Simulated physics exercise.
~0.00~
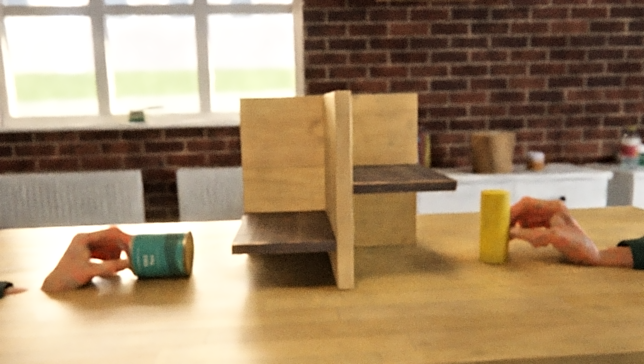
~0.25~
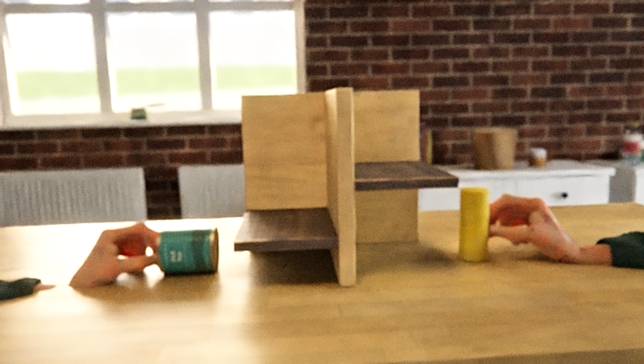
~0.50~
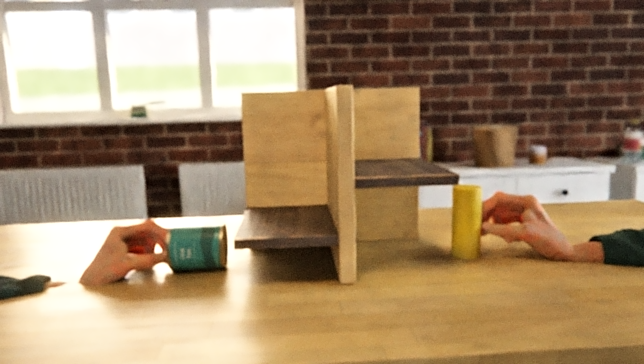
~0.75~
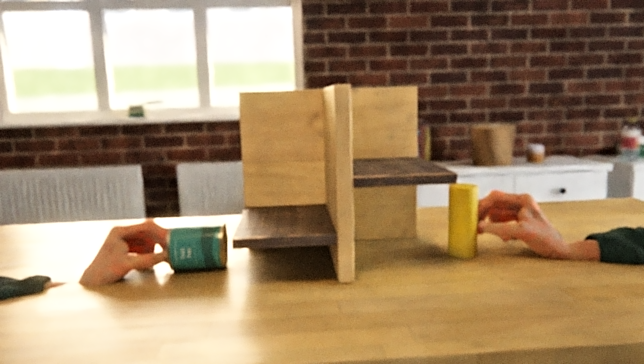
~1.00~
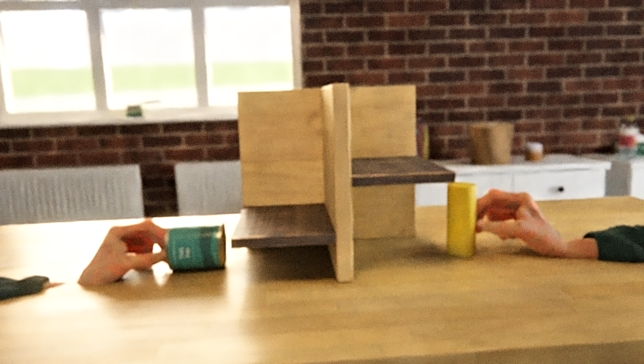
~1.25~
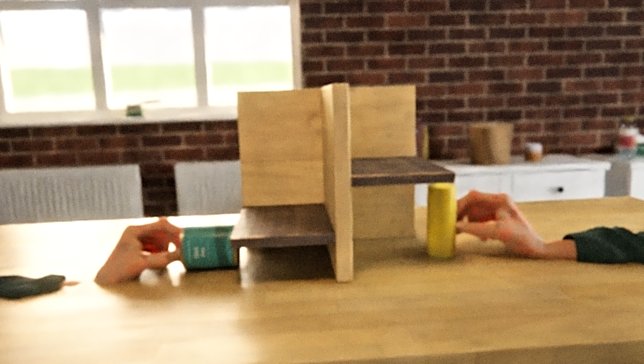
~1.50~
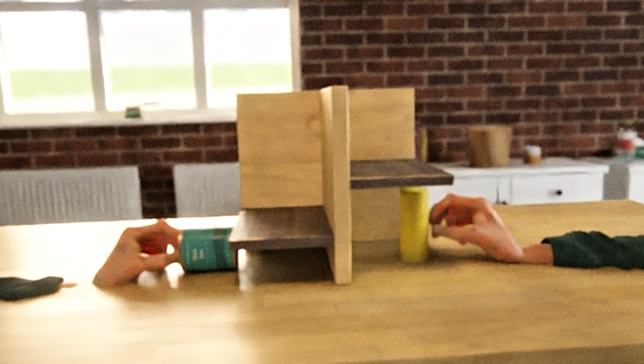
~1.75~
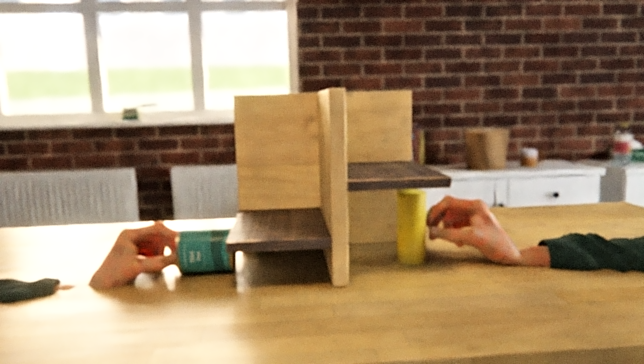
In the video, two hands slide a turquoise tin from the left and an upright yellow candle from the right toward a small wooden rack with low shelves; the tin stops against the left shelf's edge while the candle slides under the right one.
